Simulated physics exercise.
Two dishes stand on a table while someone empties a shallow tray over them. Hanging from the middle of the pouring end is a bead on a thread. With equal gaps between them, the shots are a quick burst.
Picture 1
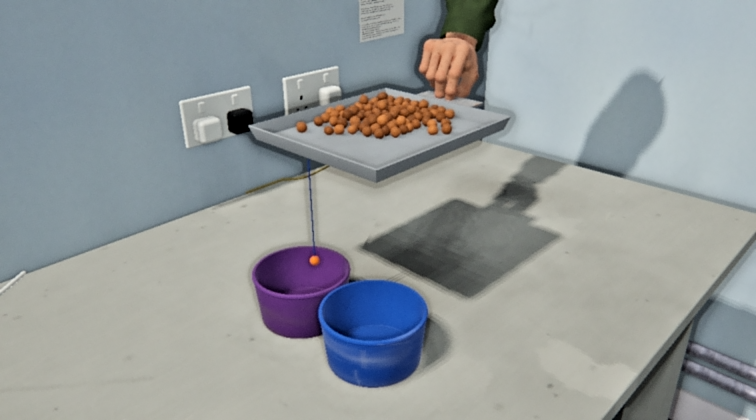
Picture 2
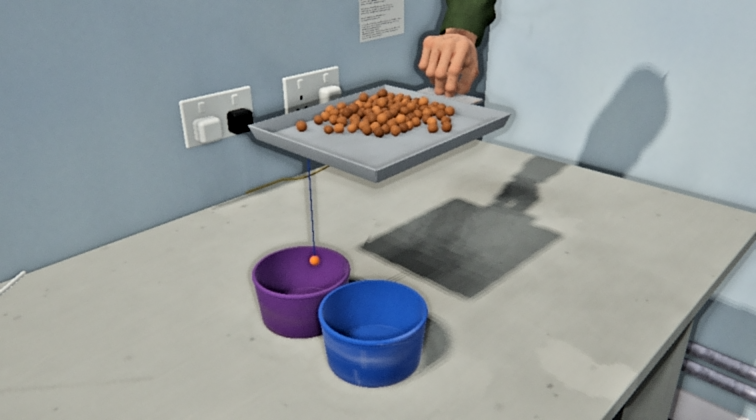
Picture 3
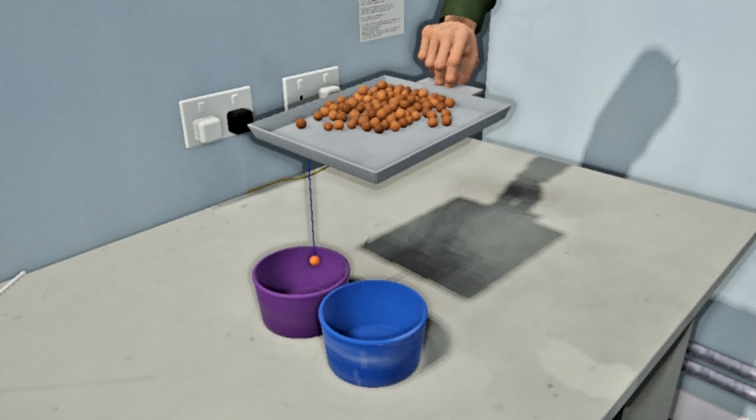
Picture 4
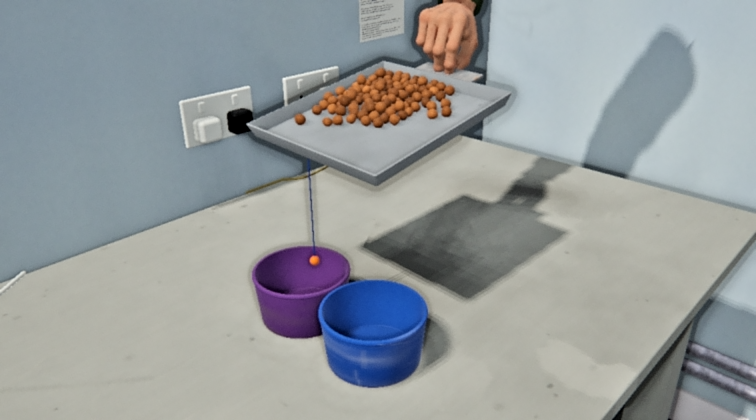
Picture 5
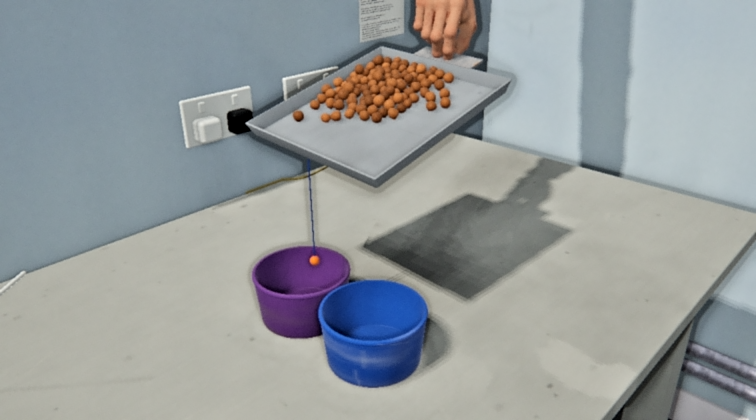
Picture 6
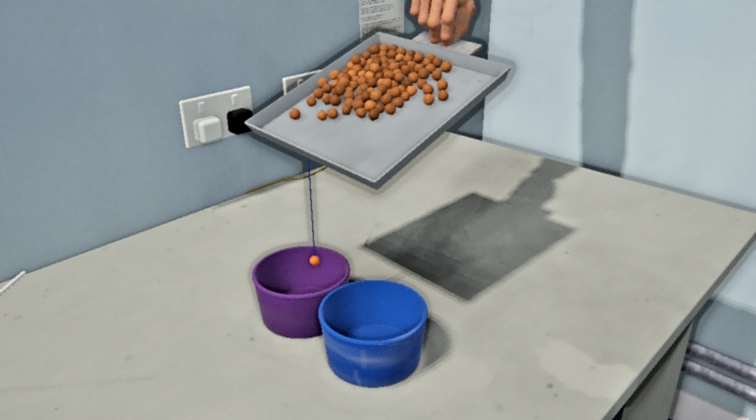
The footage shows a hand holding a shallow grey tray of small round brown nuts above a purple dish and a blue dish, then gradually raising its far end and tilting it as the nuts shift slightly.
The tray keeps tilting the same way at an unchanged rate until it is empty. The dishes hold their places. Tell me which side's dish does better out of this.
Short answer, the right dish, that's where more goes.
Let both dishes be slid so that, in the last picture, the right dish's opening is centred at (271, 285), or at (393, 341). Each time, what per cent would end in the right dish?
You'd get 30 in a hundred first and 20 in a hundred after that.
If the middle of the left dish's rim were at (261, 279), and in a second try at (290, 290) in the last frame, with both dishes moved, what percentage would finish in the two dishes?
Around 90 percent the first time, around 90 percent the second.
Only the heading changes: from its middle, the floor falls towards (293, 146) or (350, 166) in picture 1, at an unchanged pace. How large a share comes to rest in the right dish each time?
In order: About 0, then 70 percent.
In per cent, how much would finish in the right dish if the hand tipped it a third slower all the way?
Estimate: Around 50%.
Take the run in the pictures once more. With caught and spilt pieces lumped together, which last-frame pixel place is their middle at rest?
The centre comes to rest close to (351, 352).
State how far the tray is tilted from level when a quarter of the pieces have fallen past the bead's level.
The angle is roughly 70° at that point.
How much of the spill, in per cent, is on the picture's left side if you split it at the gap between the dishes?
Estimate: About 90 in every hundred.
Shortly afterwards, tray tipped steeply; near two thirds on the tray; a little in the right dish; only a few in the left dish; a little outside both; near a quarter in the air.
Next, tray tipped past a quarter turn; near a third in the right dish; a little in the left dish; near a third outside both; a little in the air.
Some moments later, tray tipped past a quarter turn; near half in the right dish; a little in the left dish; near half outside both.
In the end, tray tipped past a quarter turn; near half in the right dish; a little in the left dish; near half outside both.
